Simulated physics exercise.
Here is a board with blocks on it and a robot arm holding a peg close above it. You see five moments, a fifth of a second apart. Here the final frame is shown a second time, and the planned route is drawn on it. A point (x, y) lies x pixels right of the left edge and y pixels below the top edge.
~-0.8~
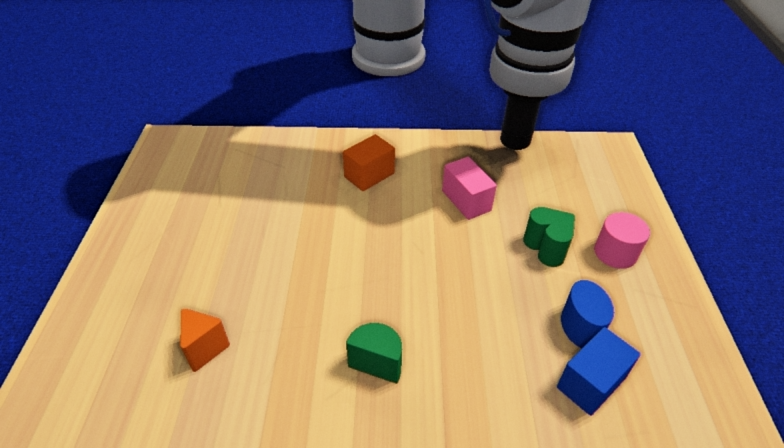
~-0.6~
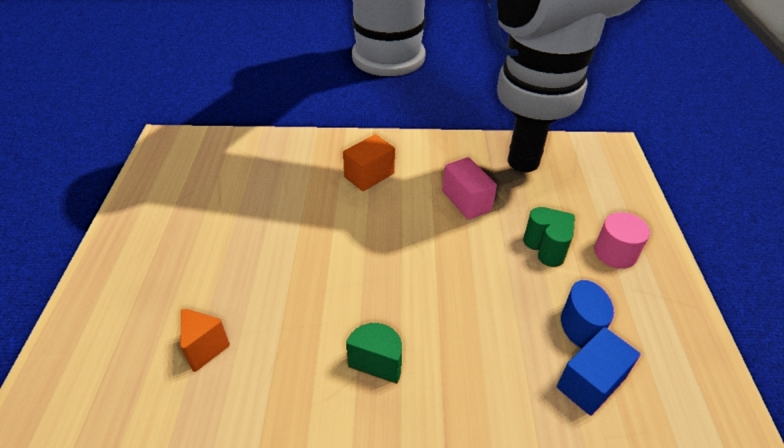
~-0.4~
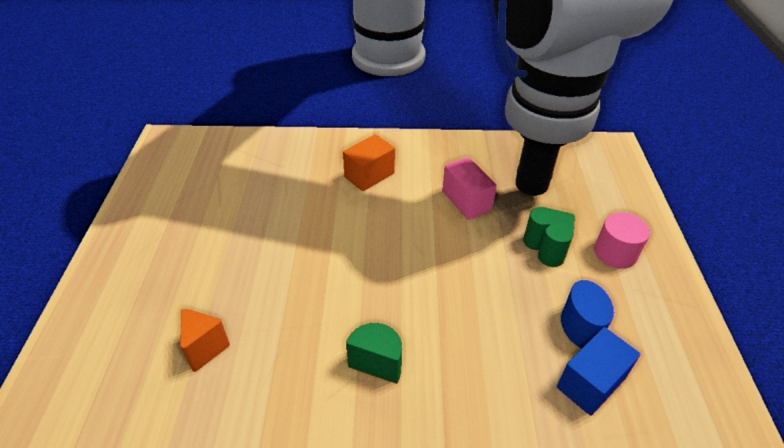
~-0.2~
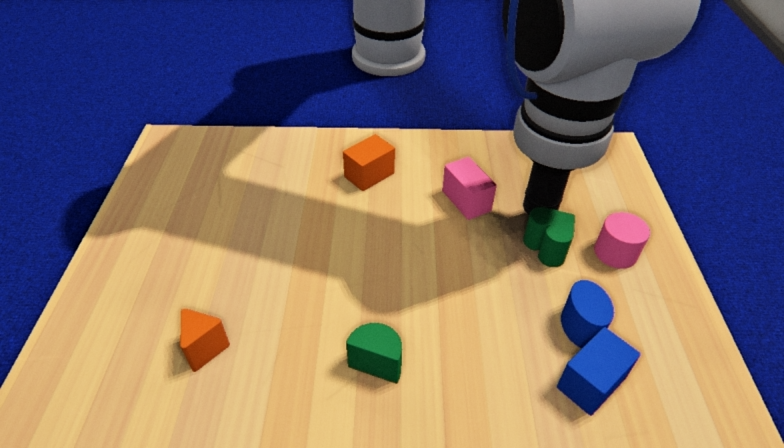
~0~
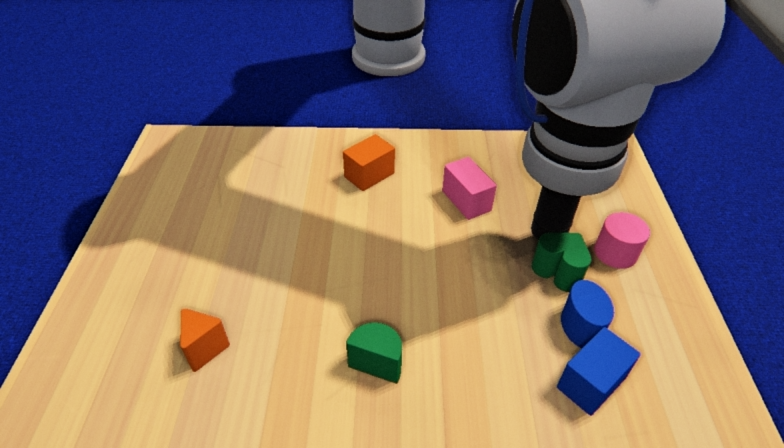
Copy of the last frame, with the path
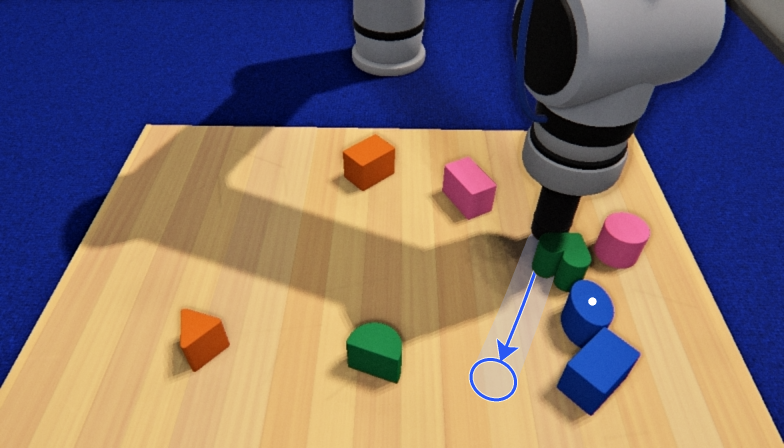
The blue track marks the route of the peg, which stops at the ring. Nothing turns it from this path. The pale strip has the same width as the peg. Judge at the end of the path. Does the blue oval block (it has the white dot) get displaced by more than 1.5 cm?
That would be a no.
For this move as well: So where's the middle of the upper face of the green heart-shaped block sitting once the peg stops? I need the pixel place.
It should be at about (579, 273).
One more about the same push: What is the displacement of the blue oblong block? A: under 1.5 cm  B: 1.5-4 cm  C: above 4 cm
The answer is A.
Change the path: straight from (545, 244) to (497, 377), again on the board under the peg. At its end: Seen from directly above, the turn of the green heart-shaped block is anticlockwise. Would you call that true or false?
The statement is correct.
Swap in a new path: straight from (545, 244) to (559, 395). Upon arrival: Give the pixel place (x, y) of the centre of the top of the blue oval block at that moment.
The answer is (628, 320).
Drawn move, from (545, 244) directly to (493, 379); the dot is on the blue oval block.
On the path given first. One third of the way, peg at (534, 273); green heart-shaped block at (579, 273), turned 65° anticlockwise; blue oval block at (605, 307), turned 15° clockwise; blue oblong block at (606, 363).
Two thirds of the way, peg at (517, 317); green heart-shaped block at (579, 273), turned 65° anticlockwise; blue oval block at (605, 307), turned 15° clockwise; blue oblong block at (606, 363).
At the end, peg at (496, 369); green heart-shaped block at (579, 273), turned 65° anticlockwise; blue oval block at (605, 307), turned 15° clockwise; blue oblong block at (606, 363); pink circle still.
